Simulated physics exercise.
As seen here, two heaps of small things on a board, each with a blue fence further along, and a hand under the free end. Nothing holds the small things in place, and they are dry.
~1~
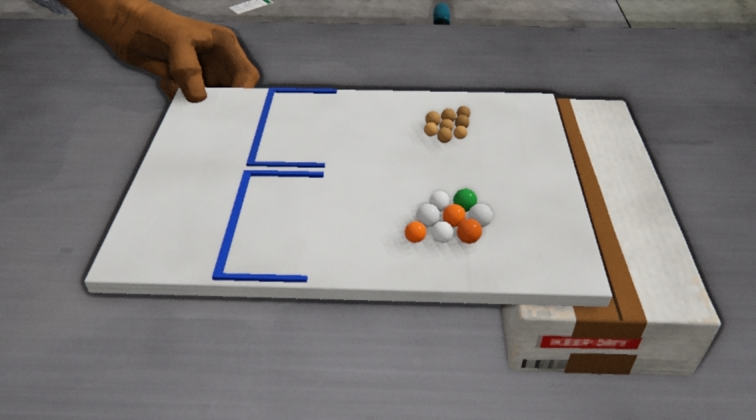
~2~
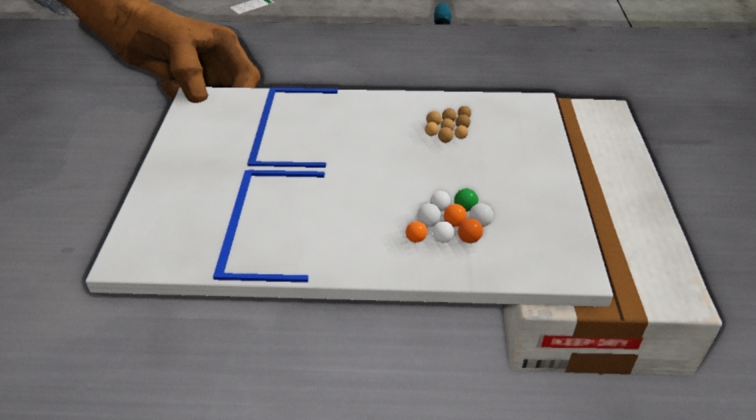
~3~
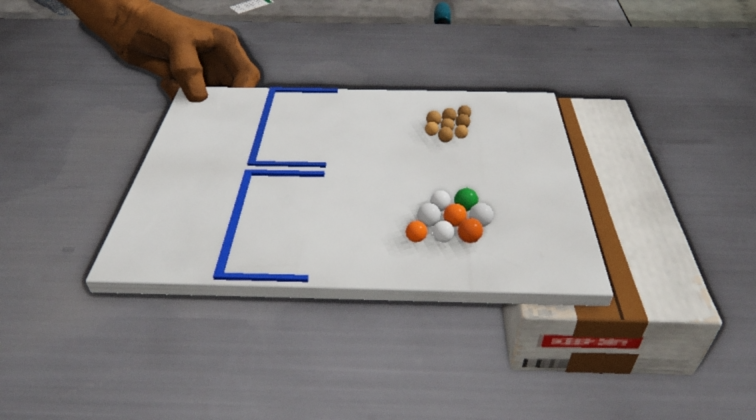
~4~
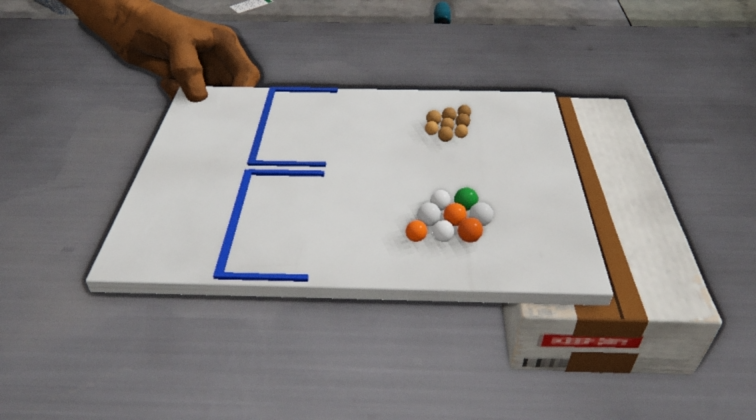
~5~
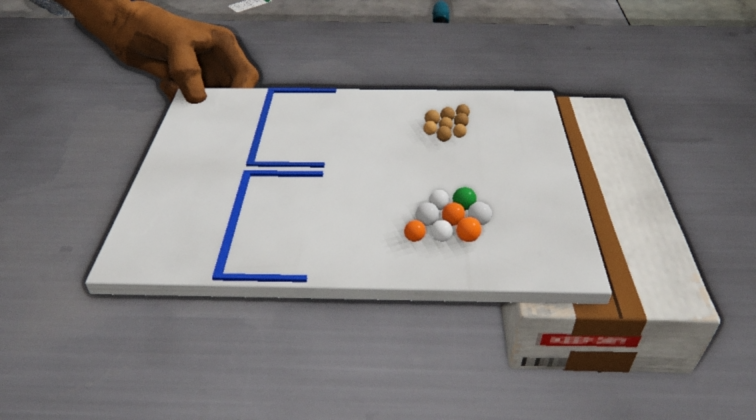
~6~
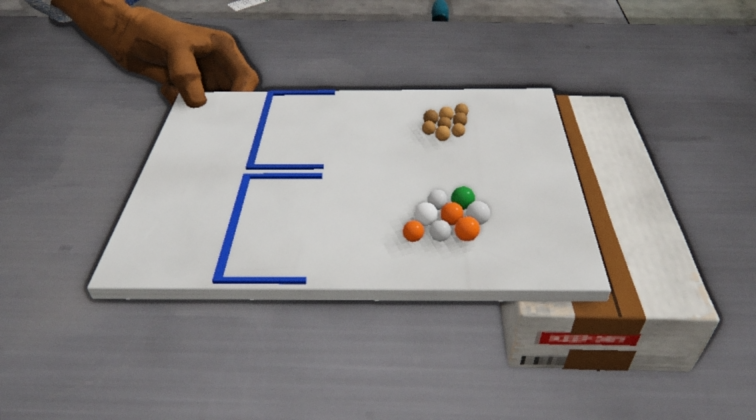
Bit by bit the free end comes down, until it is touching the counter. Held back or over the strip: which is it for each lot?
The front batch is left beyond its barrier; the back batch is left beyond its barrier.
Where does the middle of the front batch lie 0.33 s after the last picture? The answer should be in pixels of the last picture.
Close to (421, 221).
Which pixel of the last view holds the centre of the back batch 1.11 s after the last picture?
In the last picture's pixels, the middle is around (135, 172).
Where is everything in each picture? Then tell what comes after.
Held end of the board at (106, 277), level; box at (575, 217), about a quarter as high as the board is long; front batch at (454, 216), a few glass marbles; back batch at (446, 126), a few round wooden beads; front bar at (233, 220), much lower than a piece; back bar at (262, 124), much lower than a piece, in the first frame.
Held end of the board at (107, 277), level; back batch at (447, 126), in the second frame.
Held end of the board at (107, 276), level; front batch at (455, 215), in the third frame.
Held end of the board at (107, 276), level; back batch at (447, 125), in the fourth frame.
Held end of the board at (107, 278), level; front batch at (453, 214), in the fifth frame.
Held end of the board at (108, 283), down by 2°; box at (573, 214); front batch at (452, 214), not moving; back batch at (444, 124), not moving; front bar at (233, 224); back bar at (261, 128), in the sixth frame.
Then, 0.33 s after the last picture, board sloping at 7°; front batch on its way down; back batch on its way down.
Then, 0.69 s after the last picture, board sloping at 12°; front batch has reached its bar; back batch on its way down.
Then, 1.11 s after the last picture, board resting at 12°; front batch all past its bar; back batch all past its bar.
By the end, board resting at 12°; front batch all past its bar; back batch all past its bar.
